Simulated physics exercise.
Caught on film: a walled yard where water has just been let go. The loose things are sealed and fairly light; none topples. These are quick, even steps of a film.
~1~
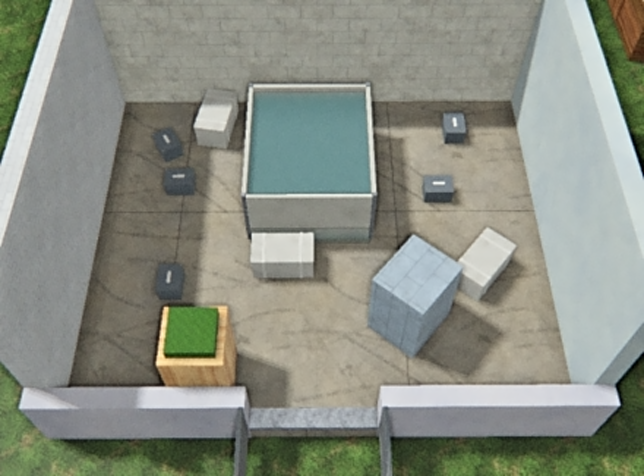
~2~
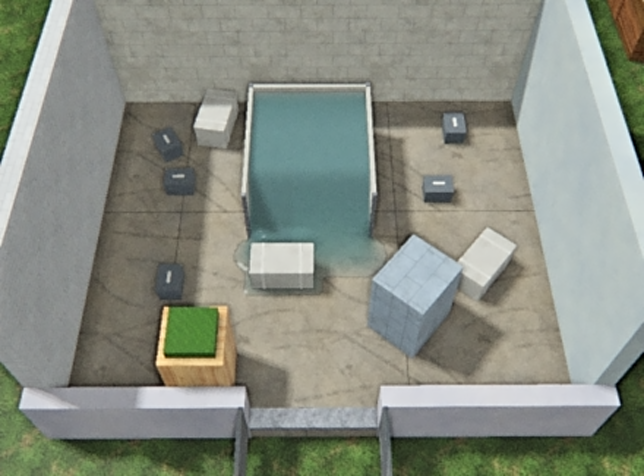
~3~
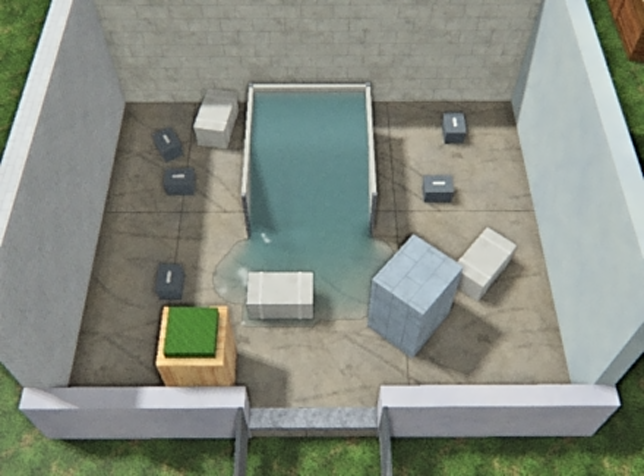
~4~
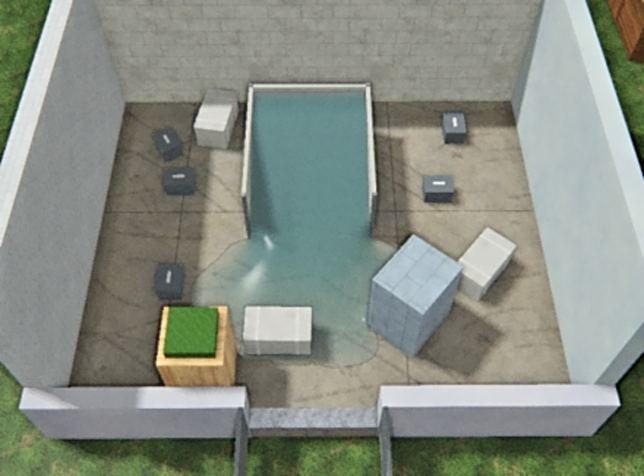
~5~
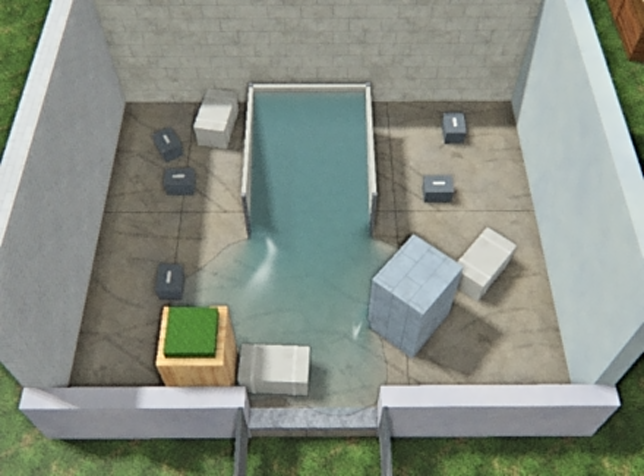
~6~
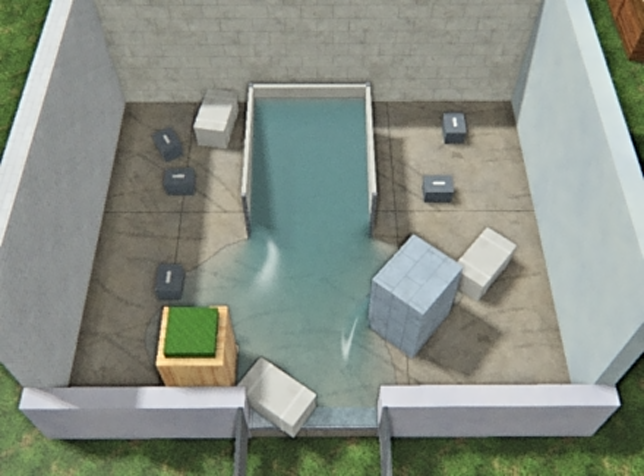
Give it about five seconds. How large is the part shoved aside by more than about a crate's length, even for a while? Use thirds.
That comes to one to two thirds.
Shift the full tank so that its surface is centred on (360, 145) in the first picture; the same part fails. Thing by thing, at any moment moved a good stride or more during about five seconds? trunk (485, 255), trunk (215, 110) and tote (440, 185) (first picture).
One after the other: Moved that far, no, not that far.
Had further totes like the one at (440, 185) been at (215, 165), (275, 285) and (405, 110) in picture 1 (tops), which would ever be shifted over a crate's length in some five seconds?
In that order: Never so far, shifted that much, under that.
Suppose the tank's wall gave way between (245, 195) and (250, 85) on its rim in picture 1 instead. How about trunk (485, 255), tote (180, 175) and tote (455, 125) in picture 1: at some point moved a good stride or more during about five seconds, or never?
In that order: Never so far, shifted that much, that far or more.
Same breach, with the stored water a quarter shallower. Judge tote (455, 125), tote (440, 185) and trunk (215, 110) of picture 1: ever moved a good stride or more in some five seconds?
As listed: Not that far, less than that, never so far.
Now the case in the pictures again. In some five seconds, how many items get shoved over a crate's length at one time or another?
5 of them.
A moment on, 1 of 8 are well off their spots; 0 afloat.
Next, 2 of 8 are well off their spots; 0 afloat.
Later, 3 of 8 are well off their spots; 1 afloat.
In the end, 4 of 8 are well off their spots, and 5 have been at some point; 3 afloat.
